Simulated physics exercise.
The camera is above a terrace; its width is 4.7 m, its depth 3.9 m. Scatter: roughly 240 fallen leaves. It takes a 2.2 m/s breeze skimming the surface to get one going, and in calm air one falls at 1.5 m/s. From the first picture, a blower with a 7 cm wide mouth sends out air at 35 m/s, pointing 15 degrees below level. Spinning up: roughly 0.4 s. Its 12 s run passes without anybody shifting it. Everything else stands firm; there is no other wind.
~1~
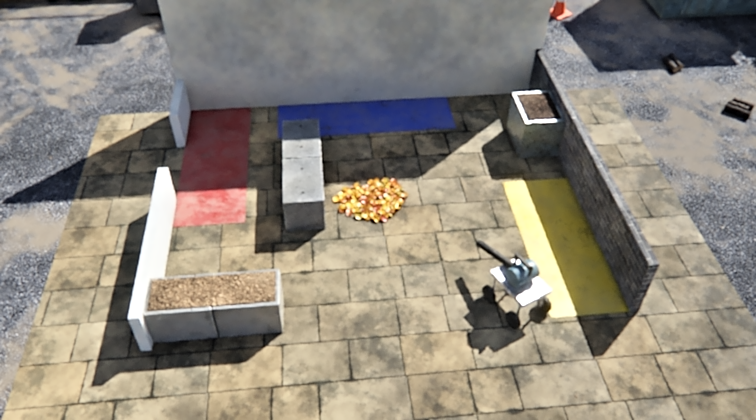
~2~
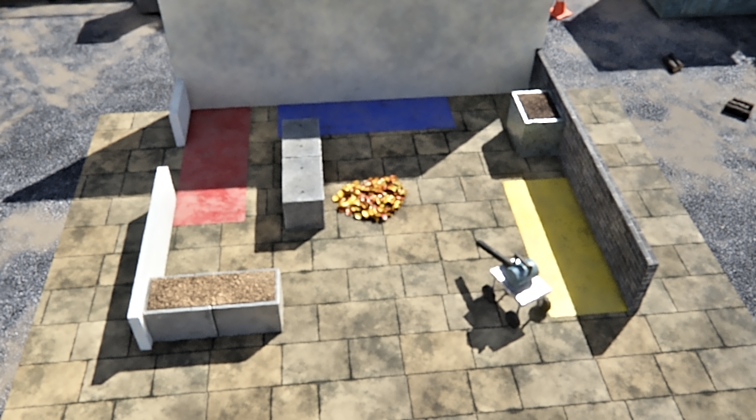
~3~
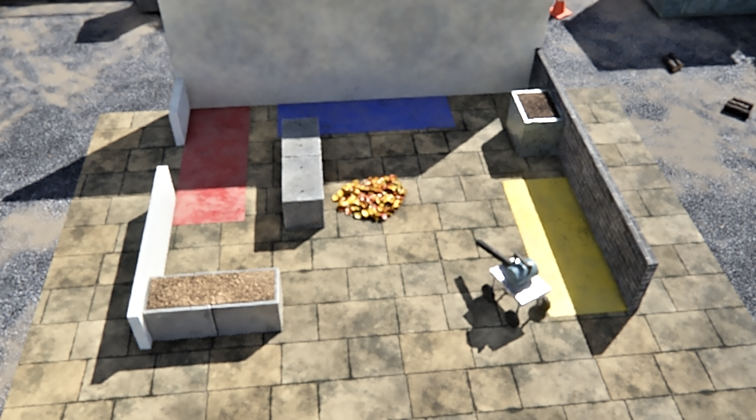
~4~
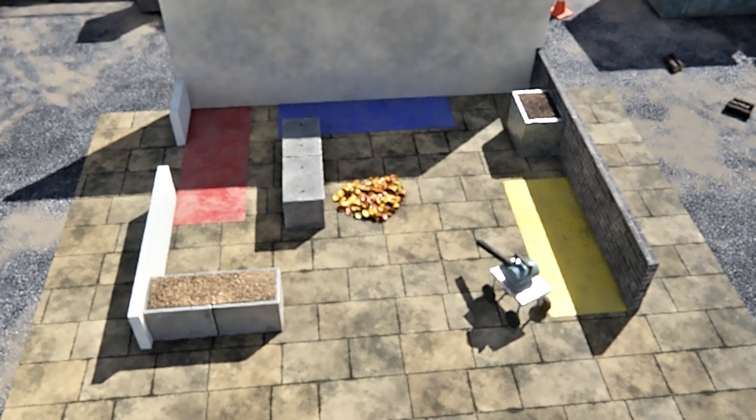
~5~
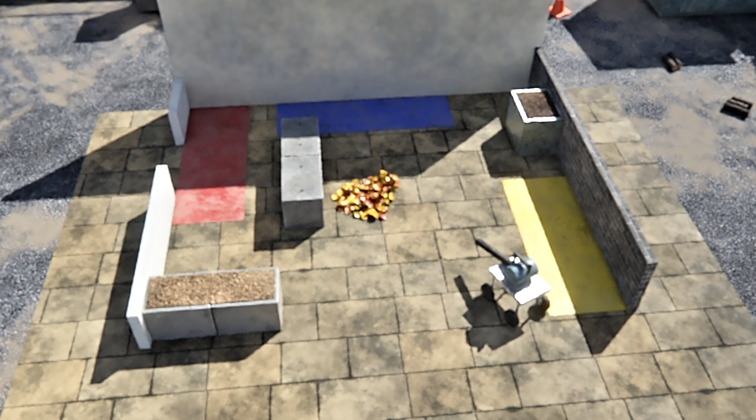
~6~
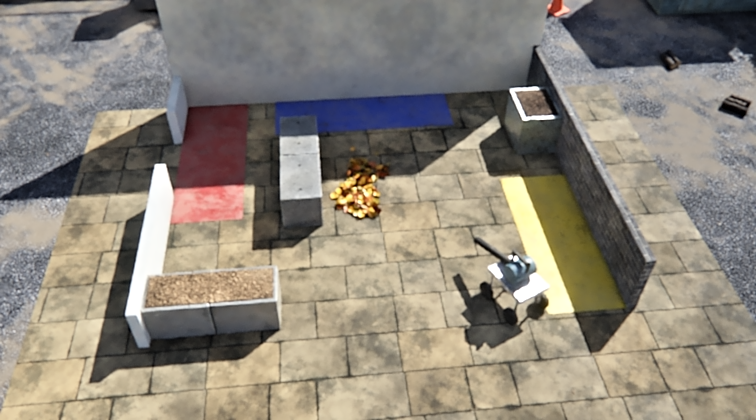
A paved terrace with low walls and coloured patches lay still around a pile of orange leaves, while a small blower stood unmoving; then leaves began shifting, and the pile thinned from its right side.
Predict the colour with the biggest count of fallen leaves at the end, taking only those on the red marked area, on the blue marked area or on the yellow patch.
I would say red ends with the biggest count.
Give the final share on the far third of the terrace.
60 %.
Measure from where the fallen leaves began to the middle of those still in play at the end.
I'd say around 2.4 m.
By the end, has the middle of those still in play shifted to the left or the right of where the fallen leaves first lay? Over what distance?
Leftward, some 1.6 m.
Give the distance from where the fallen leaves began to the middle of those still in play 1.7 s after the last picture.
I'd put it at close to 1.0 m.
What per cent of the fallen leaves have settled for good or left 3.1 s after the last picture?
I reckon around 30 per cent.
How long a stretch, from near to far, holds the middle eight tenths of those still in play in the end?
Around 2.0 m.
Then, 1.7 s after the last picture, 18 % are on the blue marked area, 0 % on the yellow patch and 12 % on the red marked area; the middle of those still in play is near (317, 161); 22 % have settled or left.
Then, 3.1 s after the last picture, 17 % are on the blue marked area, 0 % on the yellow patch and 25 % on the red marked area; the middle of those still in play is near (316, 144); 32 % have settled or left.
Then, 5.8 s after the last picture, 12 % are on the blue marked area, 0 % on the yellow patch and 40 % on the red marked area; the middle of those still in play is near (301, 128); 48 % have settled or left.
Then, 11.2 s after the last picture, at the end, 8 % are on the blue marked area, 0 % on the yellow patch and 52 % on the red marked area; the middle of those still in play is near (239, 113).
